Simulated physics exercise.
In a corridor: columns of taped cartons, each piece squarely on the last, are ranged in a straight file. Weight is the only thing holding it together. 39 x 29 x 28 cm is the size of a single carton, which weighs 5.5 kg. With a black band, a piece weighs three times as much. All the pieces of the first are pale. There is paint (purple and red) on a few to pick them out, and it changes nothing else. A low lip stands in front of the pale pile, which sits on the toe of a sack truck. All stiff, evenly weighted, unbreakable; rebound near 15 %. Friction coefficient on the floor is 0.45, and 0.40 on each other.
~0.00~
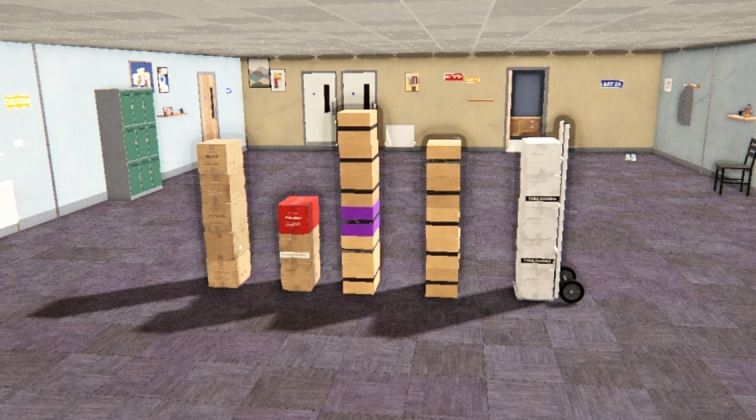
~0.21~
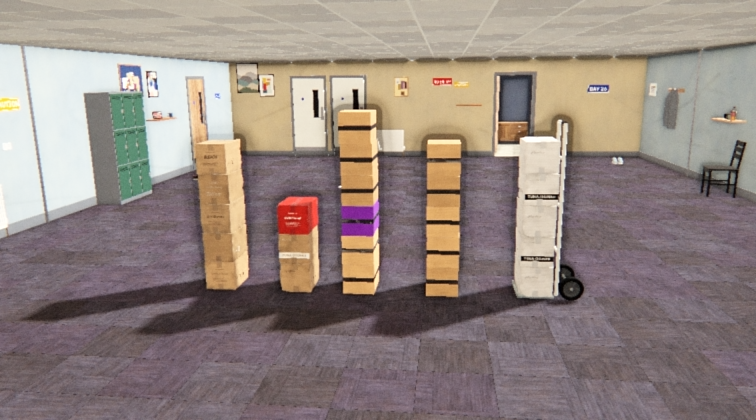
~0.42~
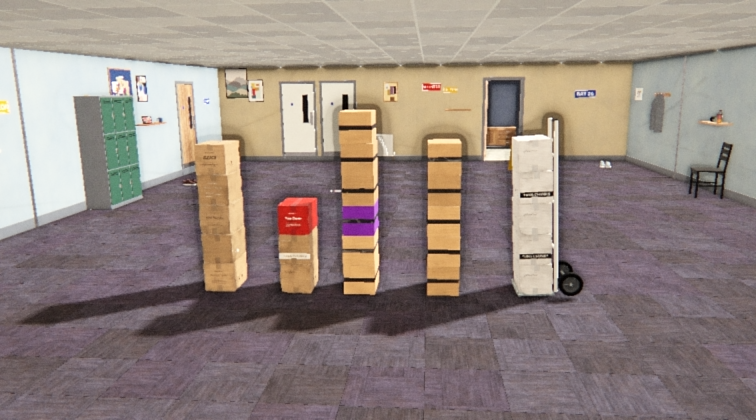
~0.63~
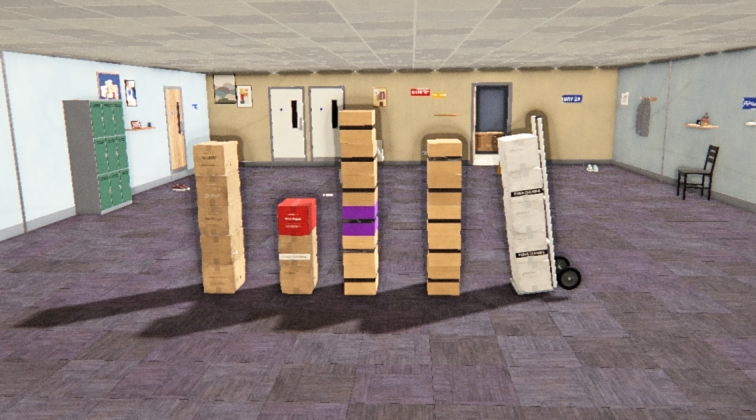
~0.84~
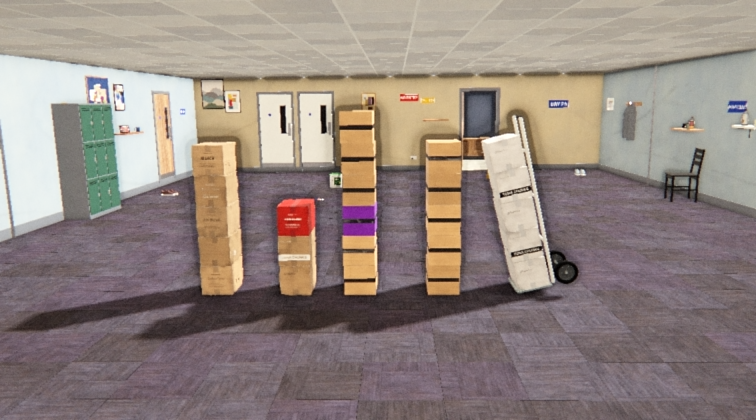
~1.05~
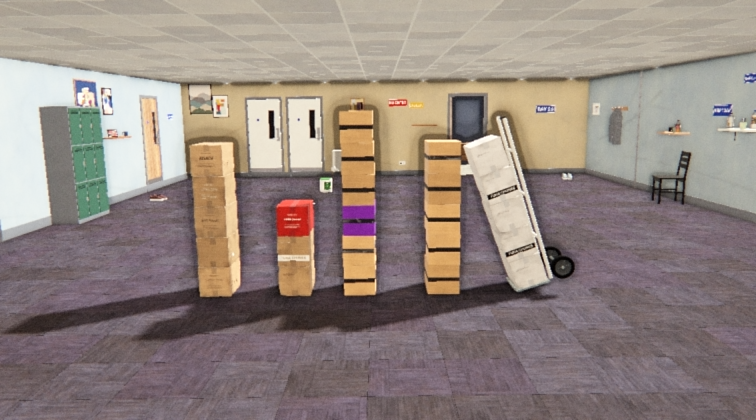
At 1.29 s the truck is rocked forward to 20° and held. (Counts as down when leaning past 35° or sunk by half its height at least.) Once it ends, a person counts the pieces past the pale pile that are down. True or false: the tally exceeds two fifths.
False.
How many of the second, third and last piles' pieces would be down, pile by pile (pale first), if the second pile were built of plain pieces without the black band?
Down per pile - second: 0, third: 0, last: 0.
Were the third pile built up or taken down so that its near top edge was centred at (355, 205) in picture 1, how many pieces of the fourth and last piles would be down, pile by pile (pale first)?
Counts down - fourth: 0; last: 0.
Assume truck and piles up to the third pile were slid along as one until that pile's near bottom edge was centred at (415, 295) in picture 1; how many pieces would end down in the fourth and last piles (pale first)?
Pile by pile, fourth 0 and last 0.
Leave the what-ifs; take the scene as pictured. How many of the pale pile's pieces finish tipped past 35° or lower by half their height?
0 pale pieces.
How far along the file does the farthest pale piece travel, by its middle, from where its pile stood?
About 60 cm.
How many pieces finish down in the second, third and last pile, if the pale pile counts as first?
By pile: Second 0, third 0, last 0.
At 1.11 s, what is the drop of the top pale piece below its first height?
0 cm lower.
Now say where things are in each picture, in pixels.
In the first picture (places mark the middle of the side facing us; the camera moves round a little), truck frame (565, 161) 0° forward; red carton (293, 220); purple carton (357, 222); the rest undisturbed.
Truck frame (564, 160) 0° forward; purple carton (357, 221), in the second picture.
Truck frame (556, 157) 3° forward; red carton (293, 221), in the third picture.
Truck frame (543, 153) 8° forward, top of the pale pile leaning 8°; red carton (293, 221); the rest undisturbed, in the fourth picture.
Truck frame (527, 152) 13° forward, top of the pale pile leaning 13°; red carton (293, 221); the rest undisturbed, in the fifth picture.
Truck frame (514, 151) 18° forward, top of the pale pile leaning 20°; red carton (293, 222); purple carton (359, 221); the rest undisturbed, in the sixth picture.
After 1.11 s, 0 of the pale pile down; none of the 19 other cartons down.
After 1.22 s, 0 of the pale pile down; none of the 19 other cartons down, 1 disturbed.
At rest (2.3 s), 0 of the pale pile down; none of the 19 other cartons down, 1 disturbed; red carton unmoved; purple carton unmoved. That is 0 per cent. As the last picture would show them, middles, red carton near (296, 218), purple carton near (360, 217).
